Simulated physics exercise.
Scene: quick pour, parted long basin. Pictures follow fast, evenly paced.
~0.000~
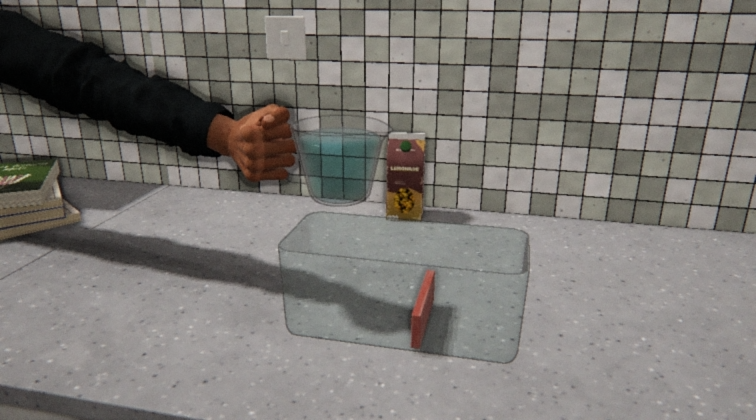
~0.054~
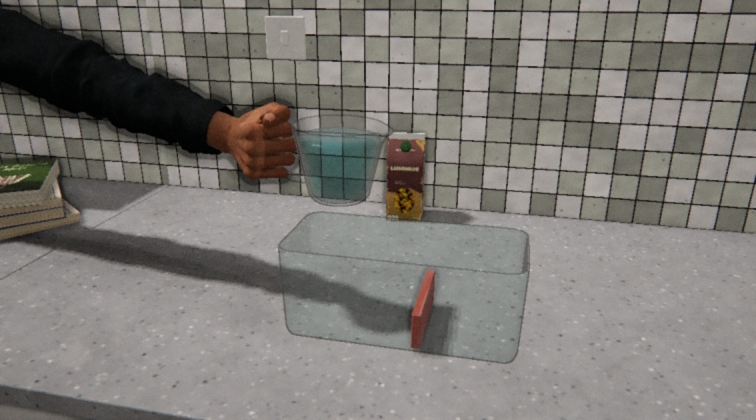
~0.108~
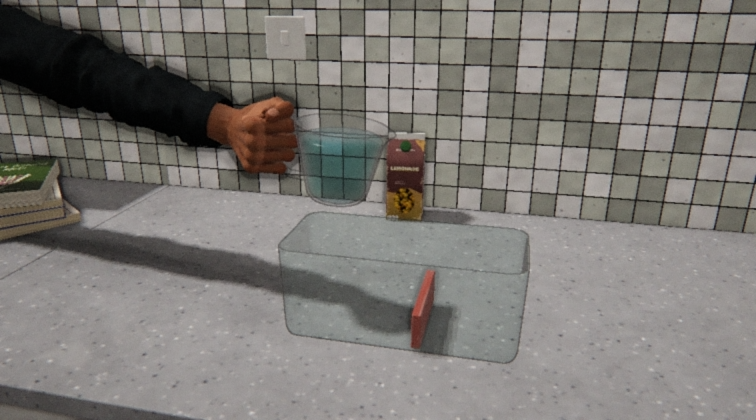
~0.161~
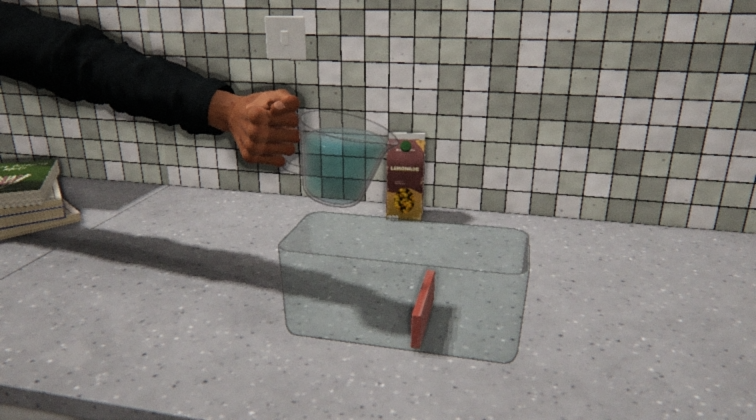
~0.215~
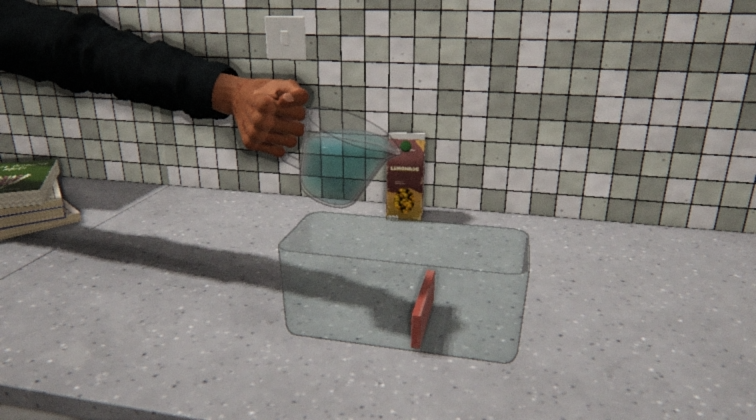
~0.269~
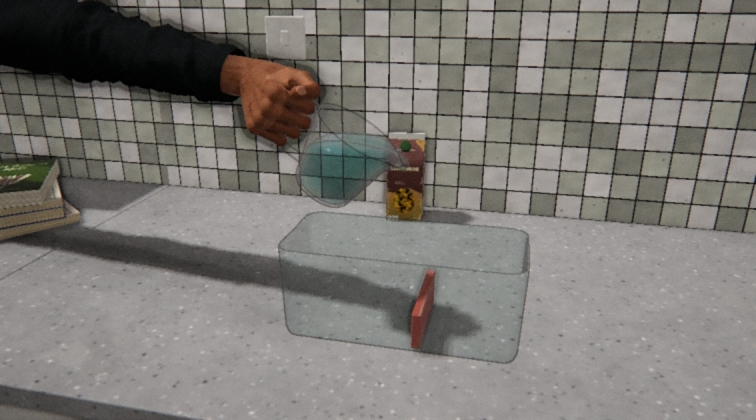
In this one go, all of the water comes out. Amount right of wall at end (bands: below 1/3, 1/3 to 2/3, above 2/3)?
Reaches a third, not past two thirds.
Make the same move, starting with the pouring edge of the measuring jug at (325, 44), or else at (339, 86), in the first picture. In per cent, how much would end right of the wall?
In order, roughly 5 percent and 5 percent.
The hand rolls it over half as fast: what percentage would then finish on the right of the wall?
About 65 per cent.
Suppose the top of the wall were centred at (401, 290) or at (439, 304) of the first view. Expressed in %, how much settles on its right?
Estimated: 80 % first, 25 % second.
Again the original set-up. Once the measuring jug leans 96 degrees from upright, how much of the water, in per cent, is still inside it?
Roughly 35 percent remains at that point.
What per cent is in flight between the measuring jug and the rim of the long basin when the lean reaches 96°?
Close to 20 per cent.
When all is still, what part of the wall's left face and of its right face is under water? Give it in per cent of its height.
The left side sits at 30 per cent and the right side at 30.
A moment on, the measuring jug is tipped on its side and 33 per cent is still to pour, 13 is left of the wall and 34 right of it.
Next, the measuring jug is tipped right over and 1 per cent is still to pour, 53 is left of the wall and 43 right of it.
Then the measuring jug is tipped right over and 0 per cent is still to pour, 56 is left of the wall and 43 right of it.
Later the measuring jug is tipped right over and 0 per cent is still to pour, 56 is left of the wall and 43 right of it.
In the end 56 per cent lies left of the wall, 43 right of it and 1 outside.
